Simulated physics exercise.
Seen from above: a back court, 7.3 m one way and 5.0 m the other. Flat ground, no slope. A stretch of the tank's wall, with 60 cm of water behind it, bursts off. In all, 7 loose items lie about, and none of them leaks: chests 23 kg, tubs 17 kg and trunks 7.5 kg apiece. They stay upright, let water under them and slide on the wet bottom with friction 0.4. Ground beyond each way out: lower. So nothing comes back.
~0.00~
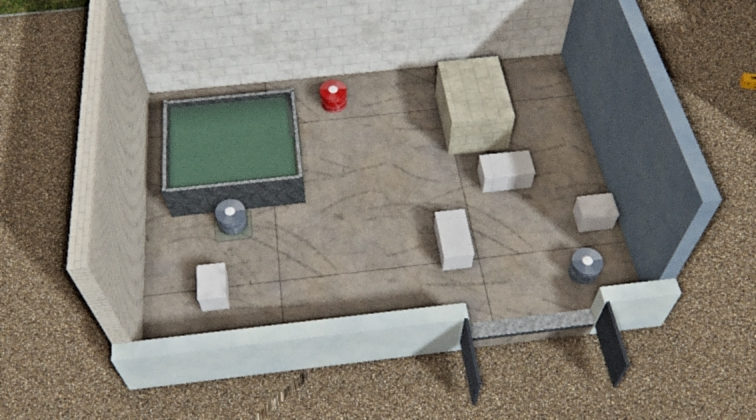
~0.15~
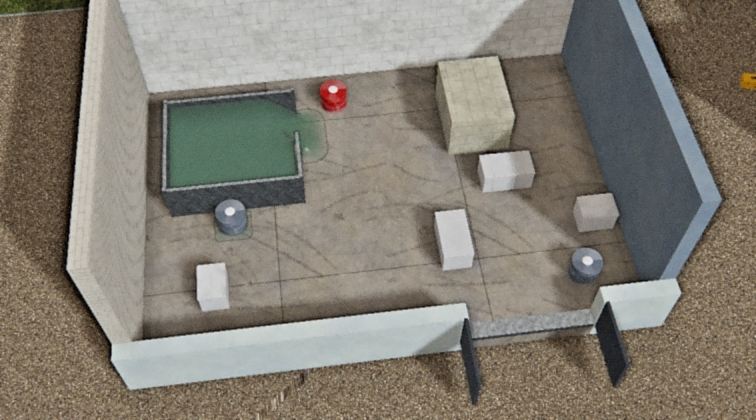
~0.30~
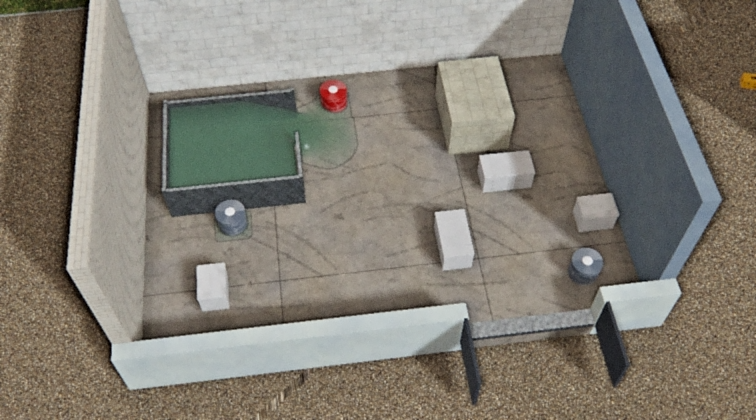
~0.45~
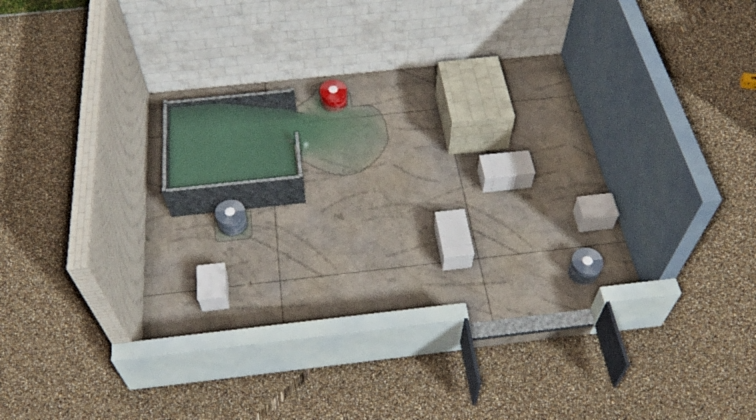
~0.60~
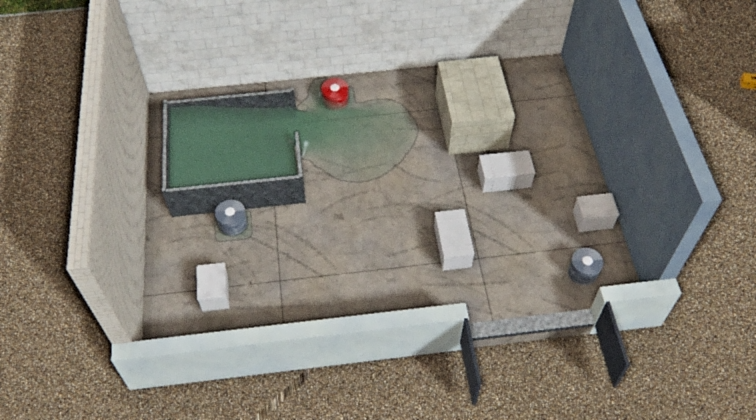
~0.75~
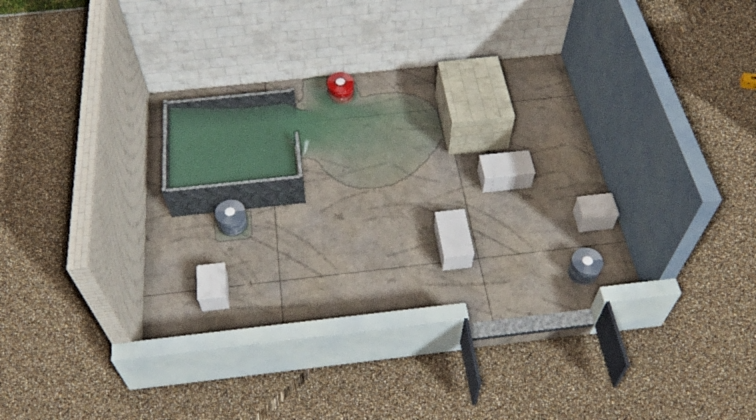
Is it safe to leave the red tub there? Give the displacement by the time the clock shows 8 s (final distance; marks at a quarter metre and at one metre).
Observation: Red tub moves a great deal.
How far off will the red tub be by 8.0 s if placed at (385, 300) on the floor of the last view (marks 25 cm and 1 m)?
Well, it rests almost unmoved.
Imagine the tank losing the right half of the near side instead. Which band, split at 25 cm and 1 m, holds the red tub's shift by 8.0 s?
I'd expect the red tub to have remained in place.
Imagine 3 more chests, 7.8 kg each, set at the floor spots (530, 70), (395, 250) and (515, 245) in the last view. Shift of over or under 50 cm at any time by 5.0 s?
Result, in listed order: Exceeded / not exceeded / exceeded.
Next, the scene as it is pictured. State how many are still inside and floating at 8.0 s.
At that moment it comes to 1.
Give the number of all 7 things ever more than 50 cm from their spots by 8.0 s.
All told, that gives 5.
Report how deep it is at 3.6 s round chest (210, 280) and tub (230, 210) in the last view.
Depth approx. 0 cm / 4 cm.
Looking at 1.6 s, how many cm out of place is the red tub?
I'd guess some 140 cm by then.
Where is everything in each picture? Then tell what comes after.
The red tub at (333, 90) rests on the ground; 3.4 m2 under water; 0 of 7 have shifted, in the first picture.
The red tub at (333, 90) rests on the ground; 3.9 m2 under water; 0 of 7 have shifted, in the second picture.
The red tub at (333, 90) rests on the ground; water covers 4.5 m2; 0 of 7 have shifted, in the third picture.
The red tub at (333, 90) rests on the ground; water covers 5.4 m2; 0 of 7 have shifted, in the fourth picture.
The red tub at (335, 88) rests on the ground, 5 cm from its start; 6.3 m2 under water; 0 of 7 have shifted, in the fifth picture.
The red tub at (340, 82) rests on the ground, 21 cm from its start; water covers 7.5 m2; 1 of 7 have shifted, in the sixth picture.
After 1.6 s the red tub is near (403, 63), 1.3 m from its start, aground; 0 of 7 are out; 0 afloat.
After 3.6 s the red tub is near (562, 94), 3.8 m from its start, aground; 0 of 7 are out; 0 afloat.
After 5.6 s the red tub is near (545, 156), 3.7 m from its start, aground; 0 of 7 are out; 2 afloat.
After 8.0 s the red tub is near (545, 156), 3.7 m from its start, aground; 1 of 7 are out; 1 afloat.
